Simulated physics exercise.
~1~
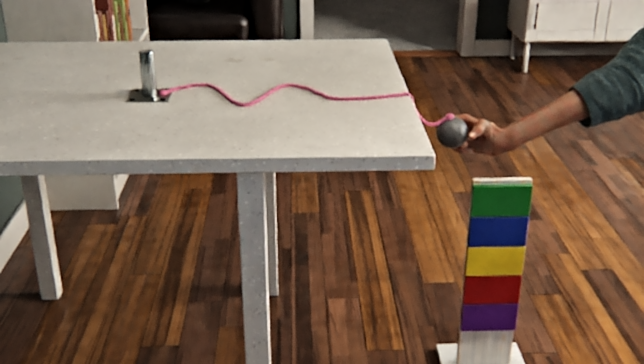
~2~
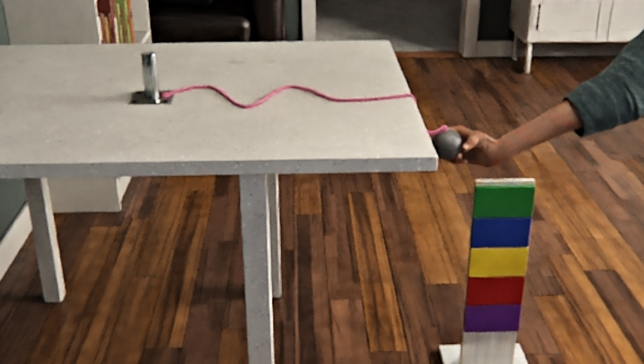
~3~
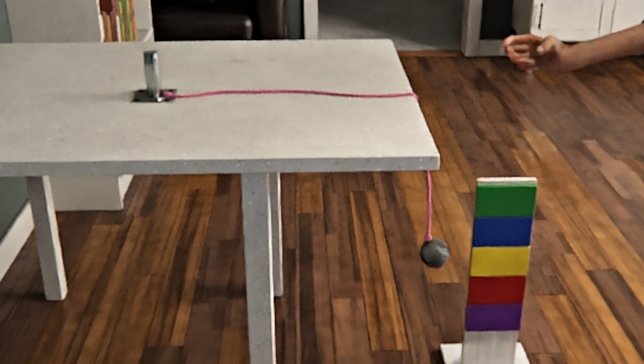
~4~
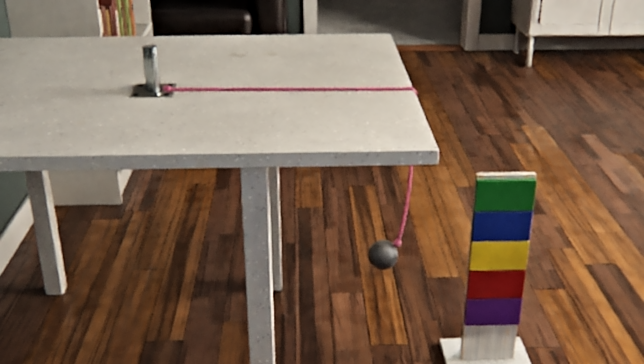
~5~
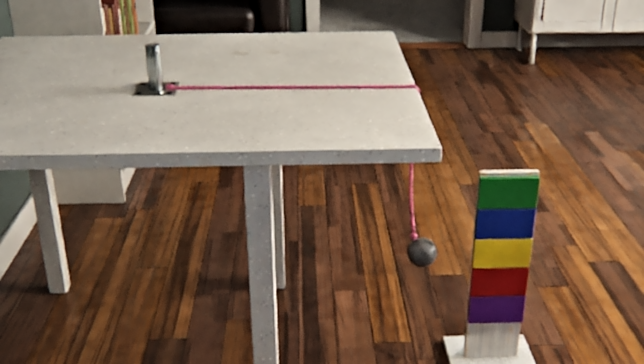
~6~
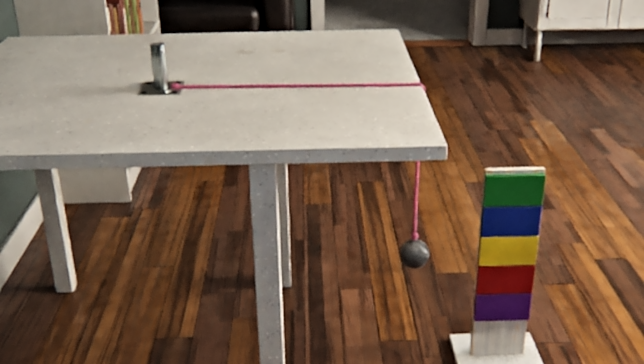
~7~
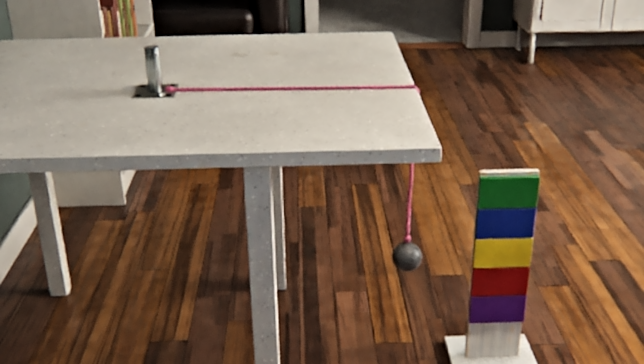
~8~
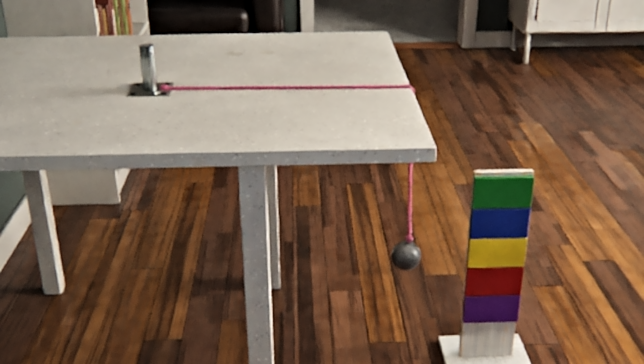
A grey ball on a pink cord is held by a hand just beyond the right edge of a pale table, seen from slightly above in a room with a wooden floor. The cord winds loosely back across the tabletop to a short metal post, and to the right stands a board banded green, blue, yellow, red and purple from top to bottom. The hand lowers the ball slightly, then lets go and draws back. The ball drops, the cord pulls straight, and the ball swings left under the table edge, then back right. Its swaying dwindles until it hangs nearly still, level with the yellow band.
